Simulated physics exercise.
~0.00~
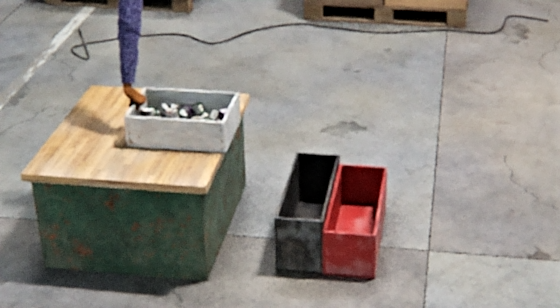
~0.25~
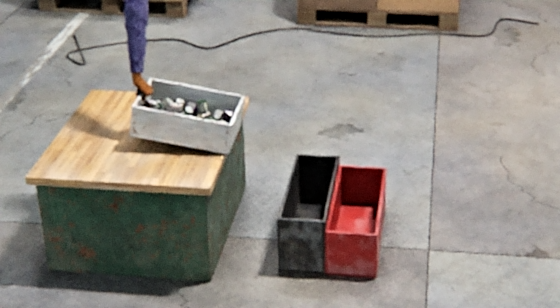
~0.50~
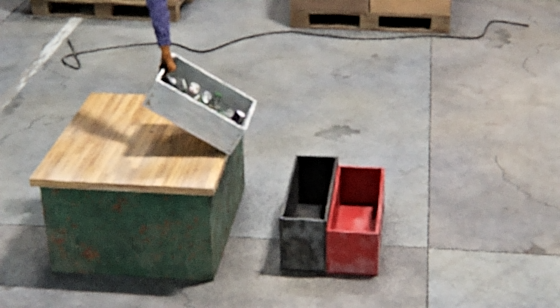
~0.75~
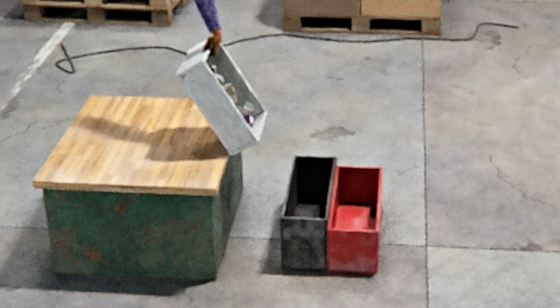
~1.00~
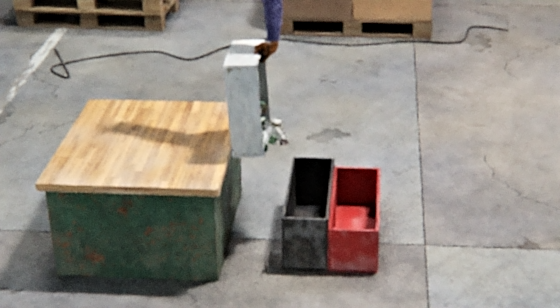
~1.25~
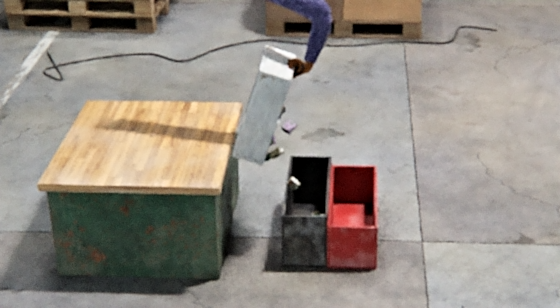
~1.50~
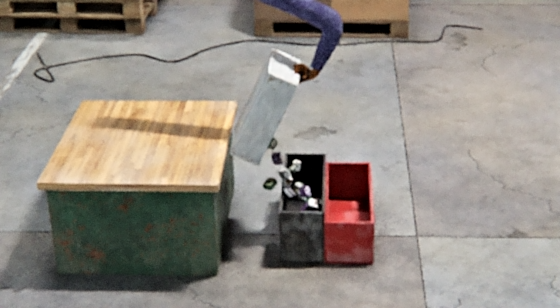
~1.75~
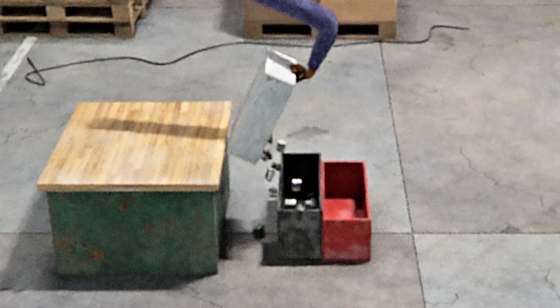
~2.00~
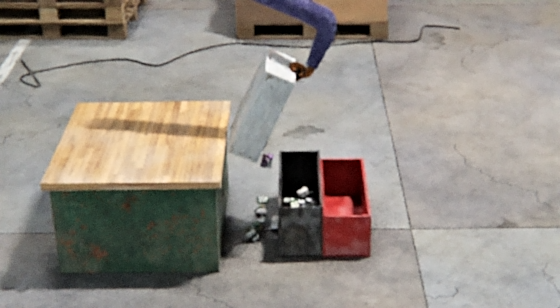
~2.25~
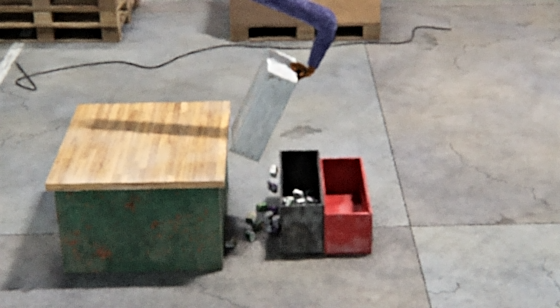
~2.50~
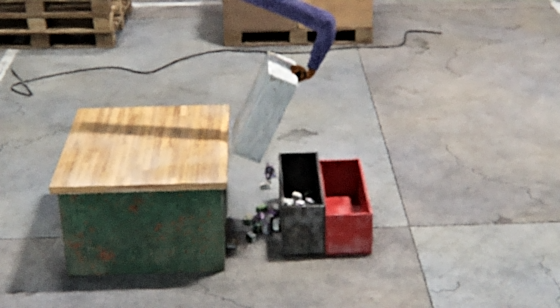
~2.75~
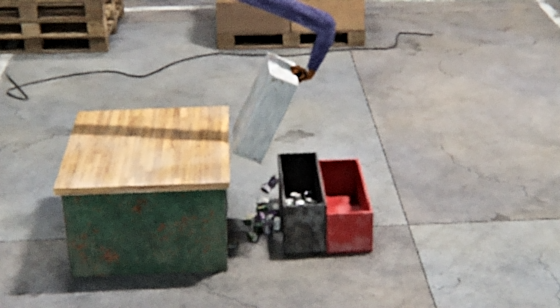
A gloved hand tips a white box, spilling small pieces into the black box and onto the floor.
